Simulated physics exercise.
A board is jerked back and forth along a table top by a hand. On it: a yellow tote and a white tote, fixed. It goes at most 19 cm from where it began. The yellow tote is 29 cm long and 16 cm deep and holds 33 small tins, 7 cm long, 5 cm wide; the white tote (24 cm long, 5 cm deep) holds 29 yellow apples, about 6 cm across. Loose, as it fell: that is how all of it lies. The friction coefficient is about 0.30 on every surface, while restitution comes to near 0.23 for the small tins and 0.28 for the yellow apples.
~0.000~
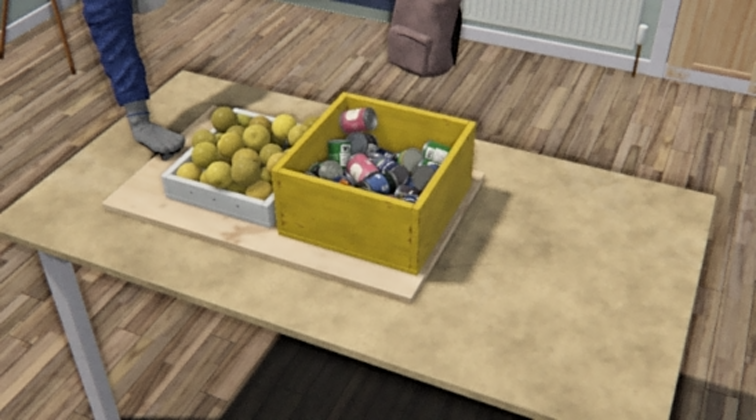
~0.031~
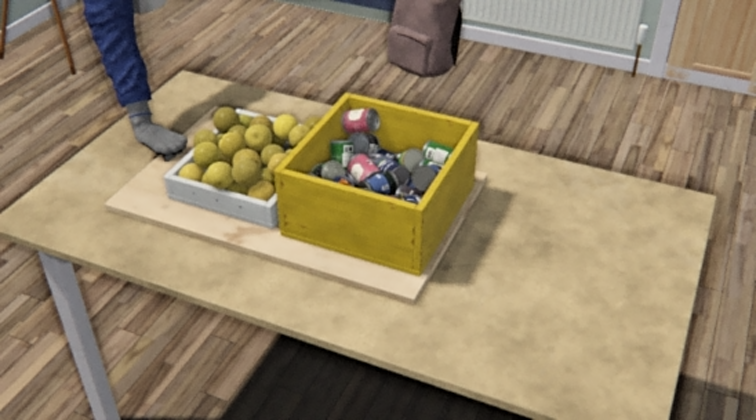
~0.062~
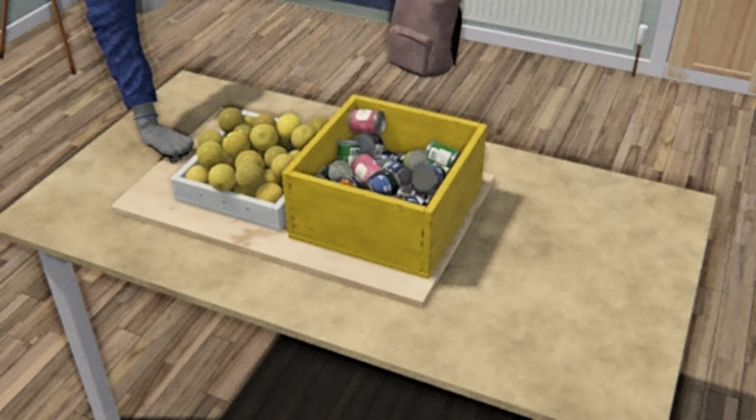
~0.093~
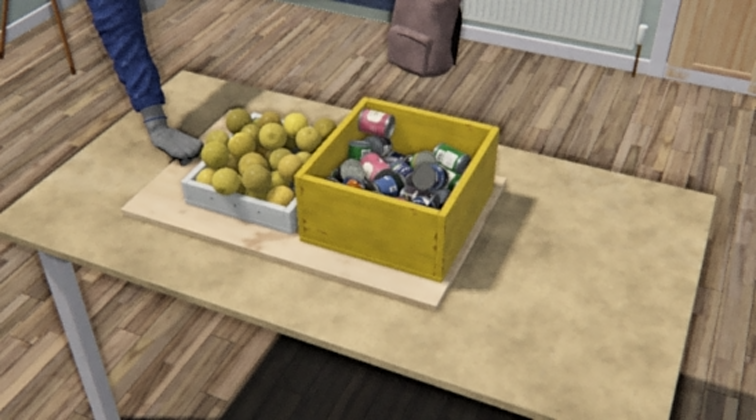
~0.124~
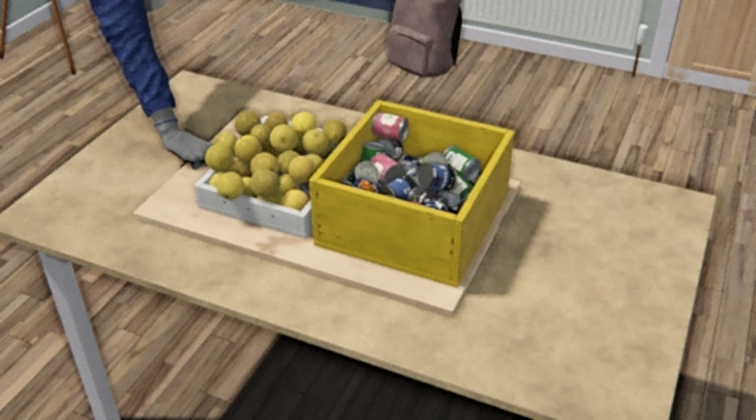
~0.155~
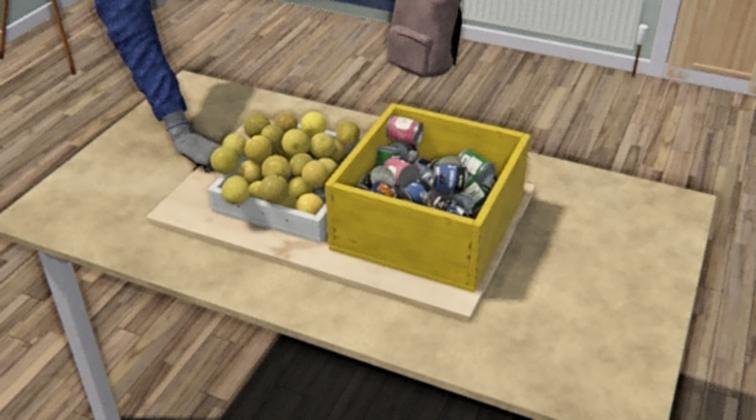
A gloved hand slid a board carrying a yellow box of small tins and a white tray of yellow fruit a short way rightward across a table, and the piled fruit shifted about in its tray.
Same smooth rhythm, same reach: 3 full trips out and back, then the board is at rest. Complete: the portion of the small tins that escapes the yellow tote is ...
Less than one sixth.
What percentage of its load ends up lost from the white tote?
White tote, 50 in a hundred gone.
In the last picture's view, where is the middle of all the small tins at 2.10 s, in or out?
Middle: About (366, 188) px.
After 0.47 s, the yellow tote has all 33 and the white tote is down by 5 of 29.
After 0.85 s, the yellow tote has all 33 and the white tote is down by 13 of 29.
After 1.40 s, the yellow tote has all 33 and the white tote is down by 14 of 29.
When it is over (at 2.10 s), the yellow tote has all 33 and the white tote is down by 14 of 29. Asked share, 0 of 33, 0 per cent.
